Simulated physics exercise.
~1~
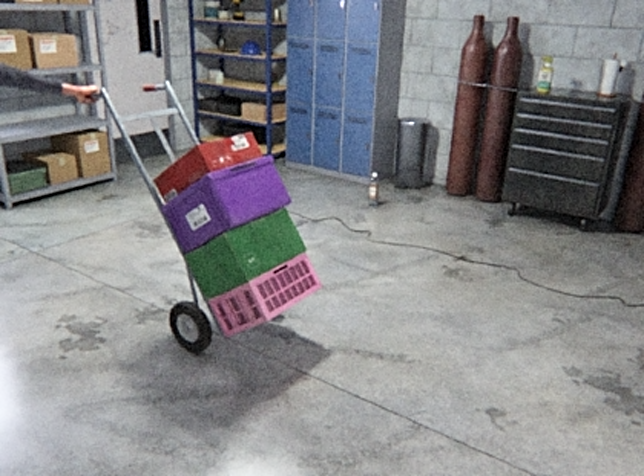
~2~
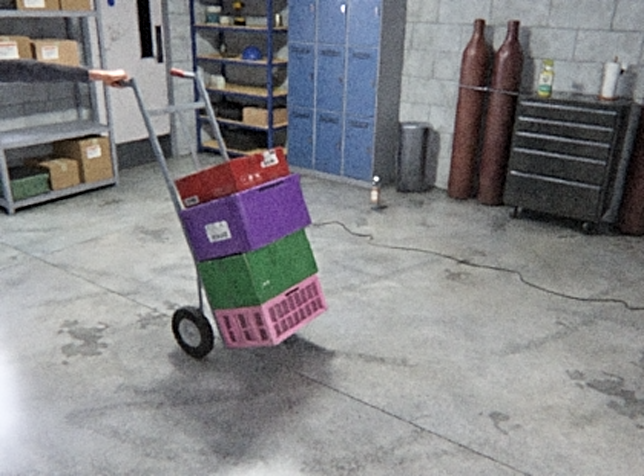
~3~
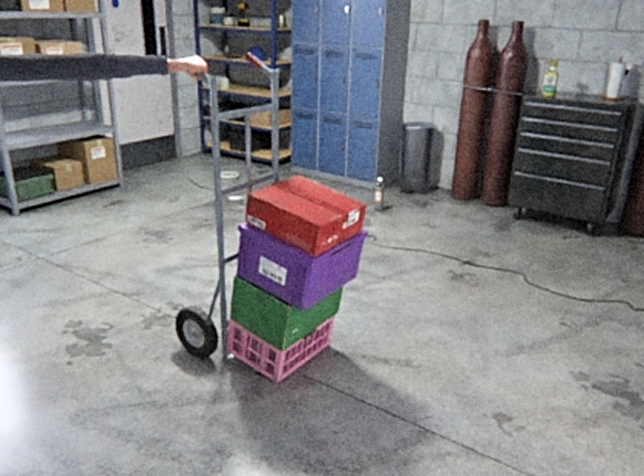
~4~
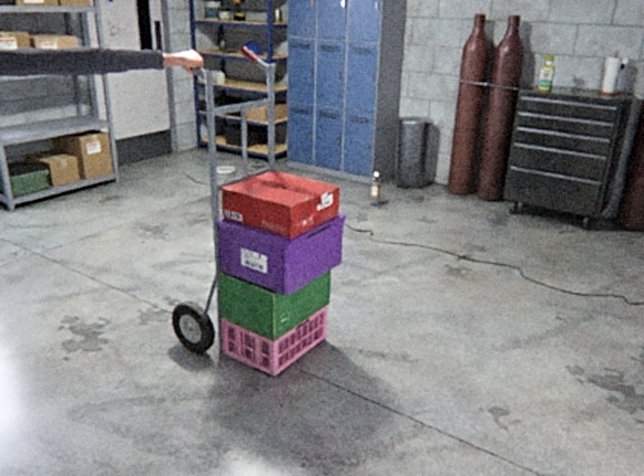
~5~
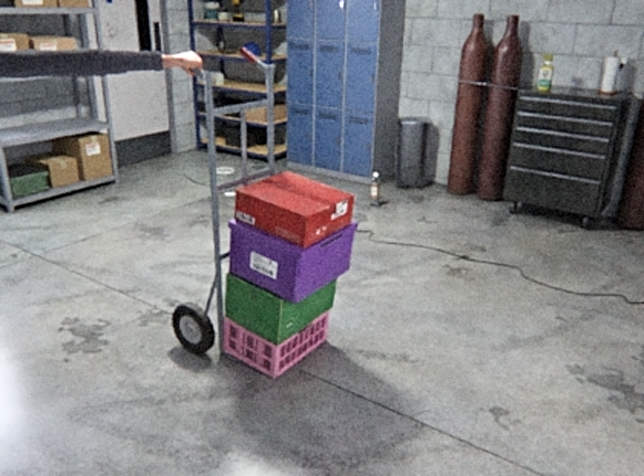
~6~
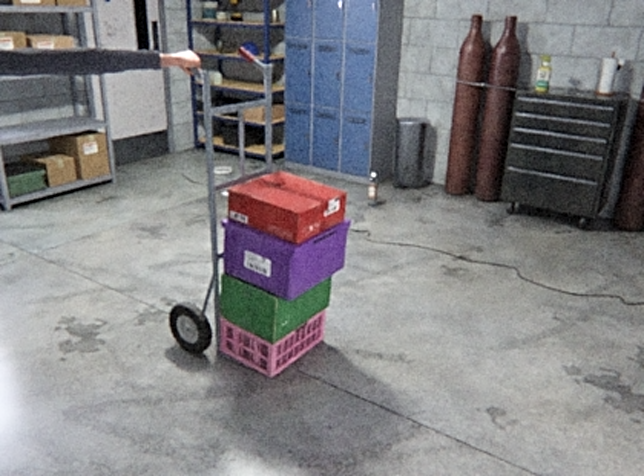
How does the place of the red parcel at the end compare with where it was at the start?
At the end the red parcel is farther to the right and a little lower than it was at the start.
